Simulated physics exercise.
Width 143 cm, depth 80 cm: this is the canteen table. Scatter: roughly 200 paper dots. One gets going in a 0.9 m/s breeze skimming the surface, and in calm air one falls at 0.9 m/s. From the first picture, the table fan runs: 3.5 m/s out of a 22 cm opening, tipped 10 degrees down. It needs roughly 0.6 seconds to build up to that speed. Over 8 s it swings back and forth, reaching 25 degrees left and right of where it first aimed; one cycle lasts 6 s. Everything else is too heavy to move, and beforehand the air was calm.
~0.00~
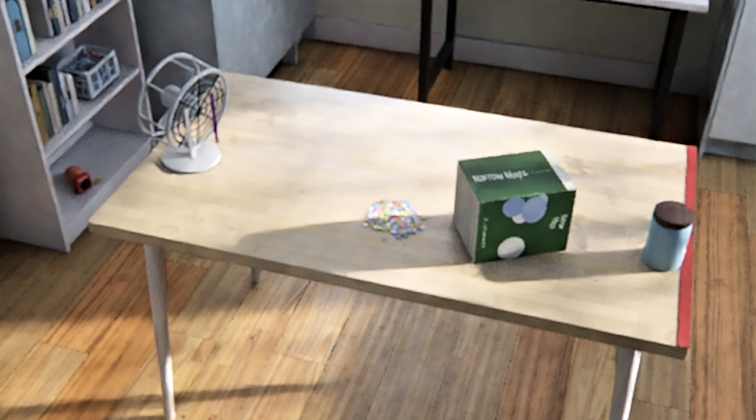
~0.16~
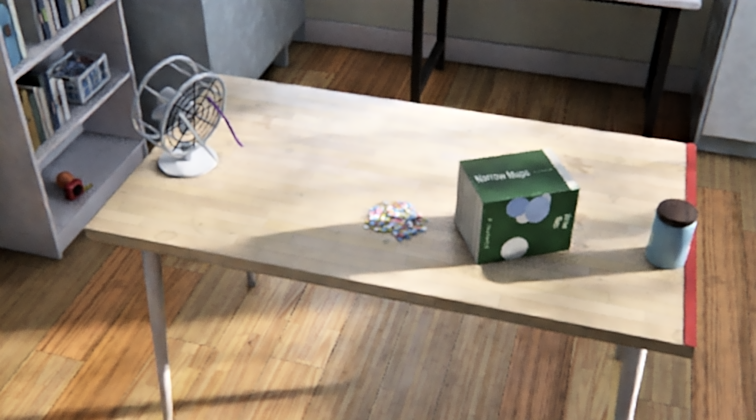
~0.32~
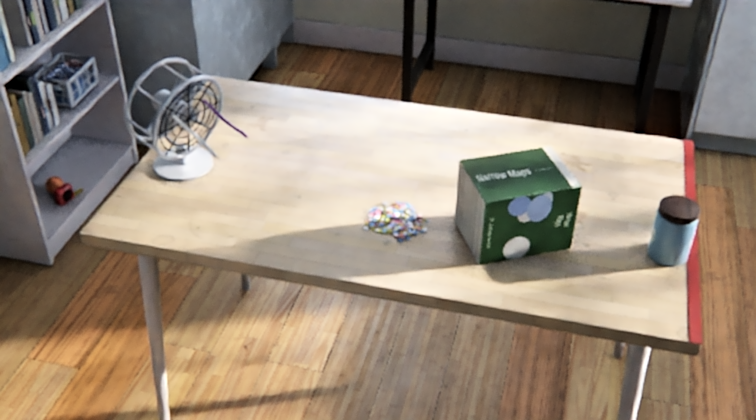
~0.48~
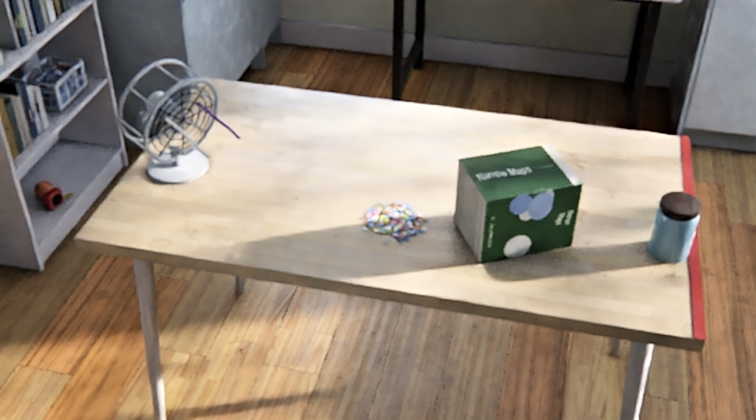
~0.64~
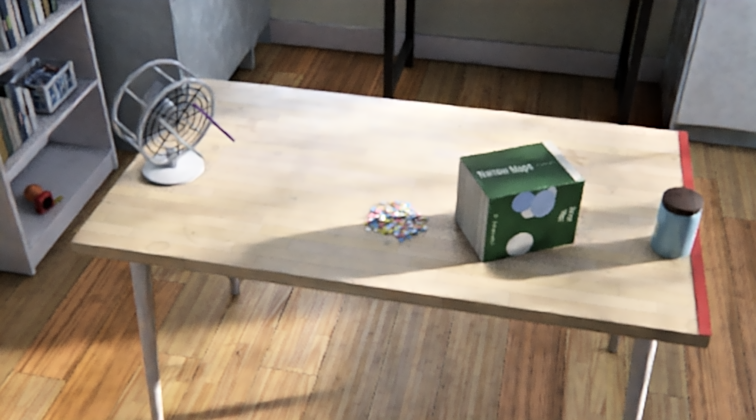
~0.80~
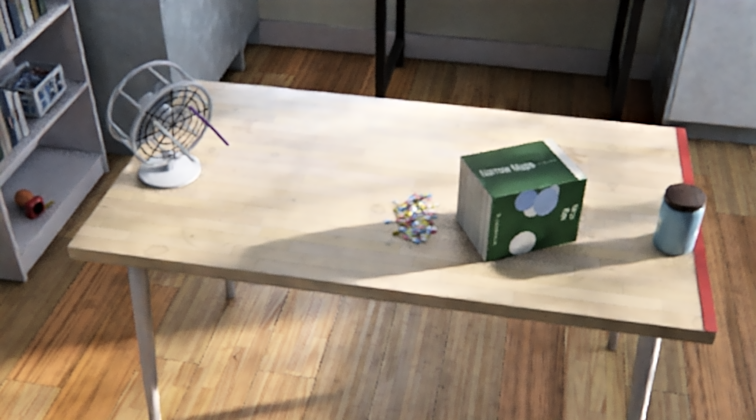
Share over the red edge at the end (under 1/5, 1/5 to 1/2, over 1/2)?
Over 1/2.
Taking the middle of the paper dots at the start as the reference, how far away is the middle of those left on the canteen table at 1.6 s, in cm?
Measured offset: Approx. 45 cm.
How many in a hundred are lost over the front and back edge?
Roughly 30 per cent at the front edge and 1 per cent at the back edge.
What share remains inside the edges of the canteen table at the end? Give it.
It comes to about 2 % at the end.
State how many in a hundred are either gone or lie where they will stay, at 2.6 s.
About 15 per cent.
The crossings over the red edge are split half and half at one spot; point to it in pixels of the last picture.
Midpoint of crossings, approx. (689, 151).
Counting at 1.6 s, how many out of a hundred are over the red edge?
0 % or thereabouts.
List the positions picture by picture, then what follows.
In the first frame, the middle of the paper dots is near (397, 217), none has stirred yet and the mouth of the table fan is at (184, 103).
In the second frame, the middle of the paper dots is near (398, 219), none has stirred yet and the red edge is centred on (696, 232).
In the third frame, the middle of the paper dots is near (398, 220), none has stirred yet, the top of a book is at (519, 173) and the top of a jar is at (680, 206).
In the fourth frame, the middle of the paper dots is near (397, 220), none has stirred yet and the head of the table fan has turned about 12 degrees towards the front.
In the fifth frame, the middle of the paper dots is near (398, 219) and about 1 % have left their places.
In the sixth frame, the middle of the paper dots is near (415, 217), the farthest in sight from the table fan is at (433, 232), about 70 % have left their places and the head of the table fan has turned about 19 degrees towards the front.
After 1.6 s, 0 % are over the red edge; the middle of those left on the top is near (548, 161); 6 % are gone or lie where they will stay.
After 2.6 s, 0 % are over the red edge; the middle of those left on the top is near (549, 159); 14 % are gone or lie where they will stay.
After 4.4 s, 69 % are over the red edge; 73 % are gone or lie where they will stay.
After 8.0 s, at the end, 70 % are over the red edge.
